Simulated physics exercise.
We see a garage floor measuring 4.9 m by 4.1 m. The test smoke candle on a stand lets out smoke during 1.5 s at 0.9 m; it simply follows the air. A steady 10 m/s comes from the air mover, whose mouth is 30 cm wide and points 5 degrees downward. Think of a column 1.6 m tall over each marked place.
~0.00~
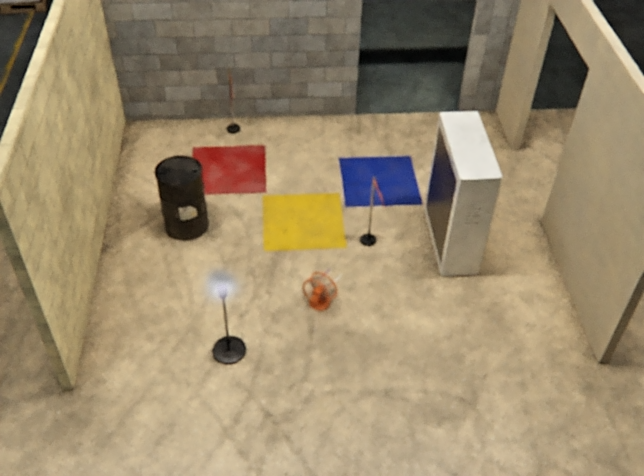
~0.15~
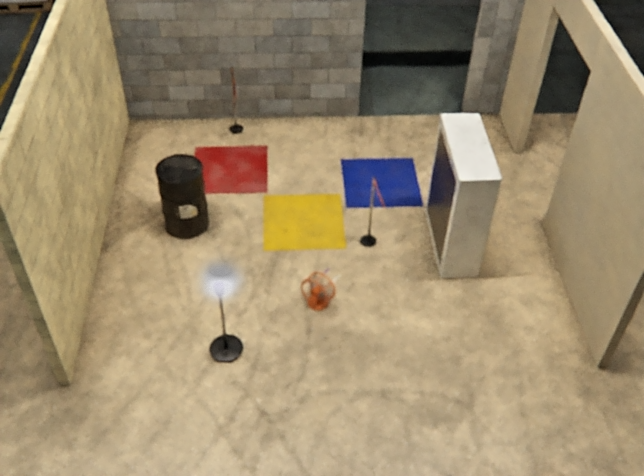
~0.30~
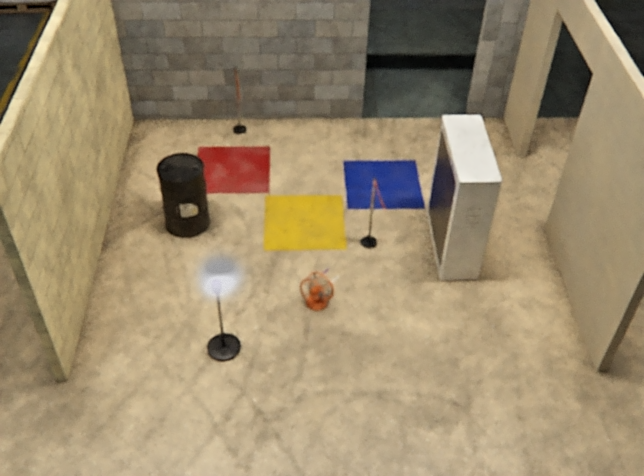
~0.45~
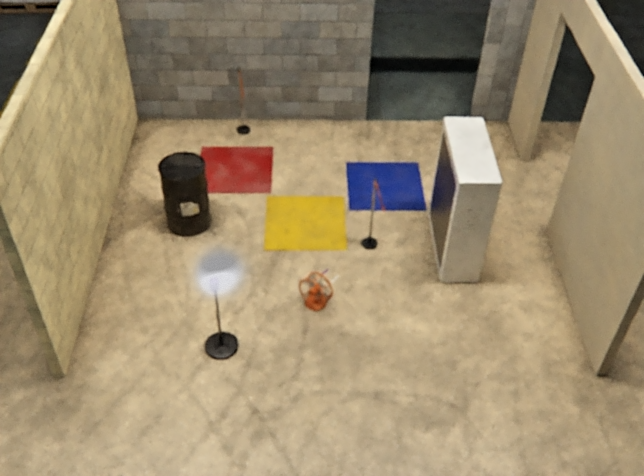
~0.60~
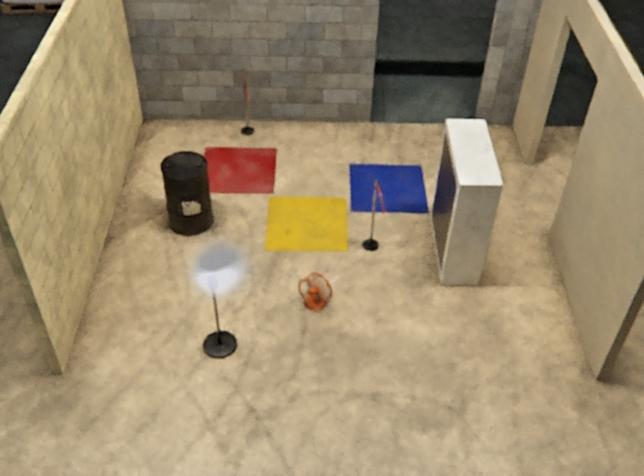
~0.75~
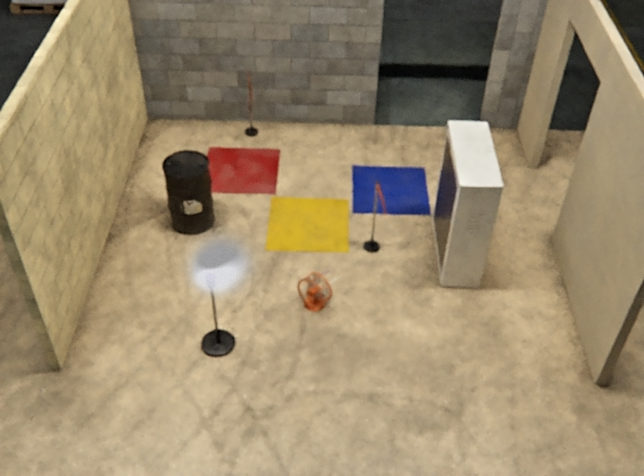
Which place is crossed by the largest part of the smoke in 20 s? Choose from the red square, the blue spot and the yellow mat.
Most passes over blue.
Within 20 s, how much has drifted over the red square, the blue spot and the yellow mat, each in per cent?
Roughly 0 % red, 80 % blue, 5 % yellow.
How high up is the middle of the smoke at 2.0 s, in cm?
About 90 cm.
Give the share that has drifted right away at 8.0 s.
Some 50 per cent.
By 2.0 s, 0 % has passed over the yellow mat, 0 % over the red square and 0 % over the blue spot; 0 % has left the area, and the middle of the rest is near (235, 253).
By 4.0 s, 0 % has passed over the yellow mat, 0 % over the red square and 23 % over the blue spot; 4 % has left the area, and the middle of the rest is near (307, 232).
By 8.0 s, 5 % has passed over the yellow mat, 0 % over the red square and 73 % over the blue spot; 53 % has left the area, and the middle of the rest is near (475, 110).
By 20.0 s, 6 % has passed over the yellow mat, 0 % over the red square and 80 % over the blue spot; 94 % has left the area.
